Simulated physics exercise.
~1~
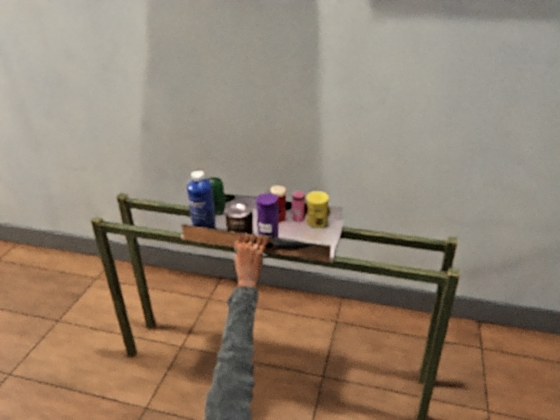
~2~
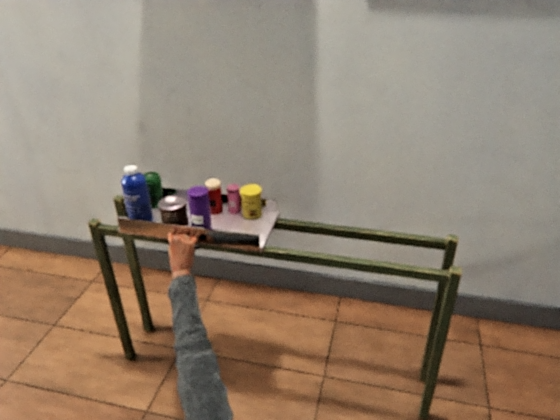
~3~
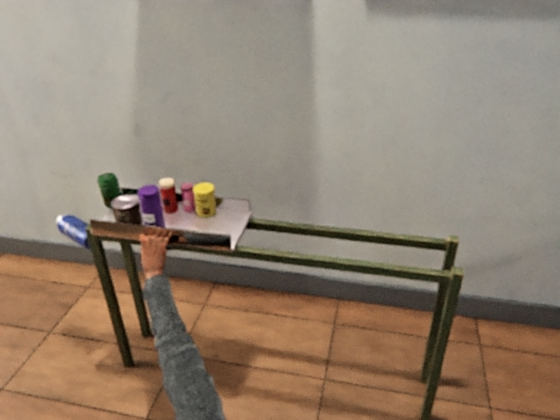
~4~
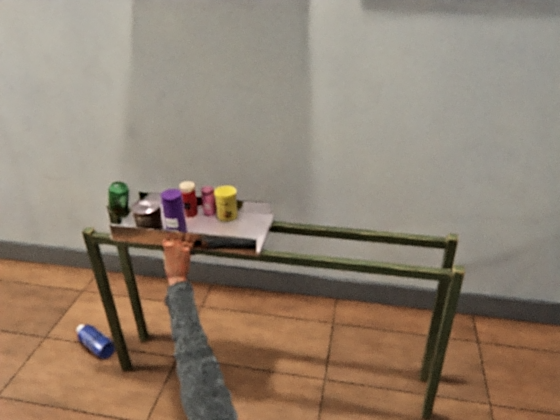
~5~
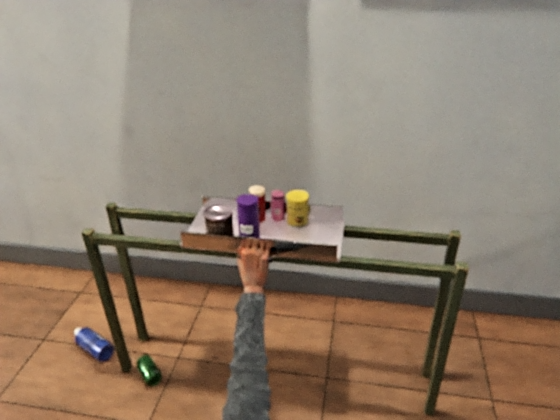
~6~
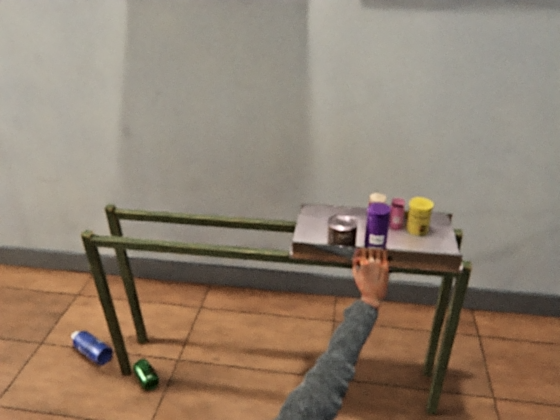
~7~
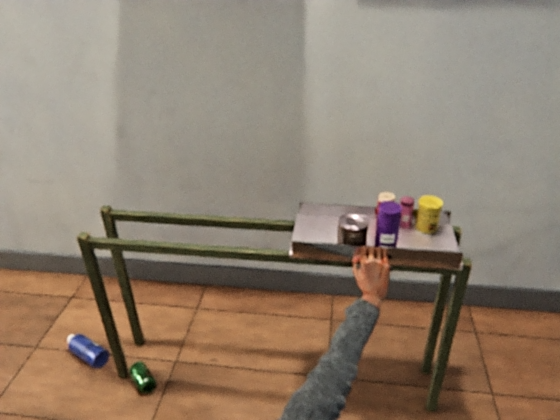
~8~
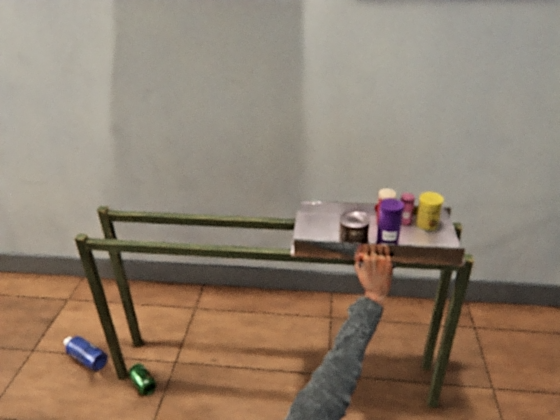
A tray holding a cluster of bottles, tins and jars sits on a green rail frame against a grey wall, with a hand gripping its front edge. The hand slides the tray to the left end, and the blue bottle tips off and drops to the tiled floor. The tray eases back slightly as the green can leans at its edge. As the hand pushes the tray right, the can falls too, landing near the bottle. The tray reaches the right end and rests there, the purple jar, yellow tin, brown tin and small shakers still aboard.
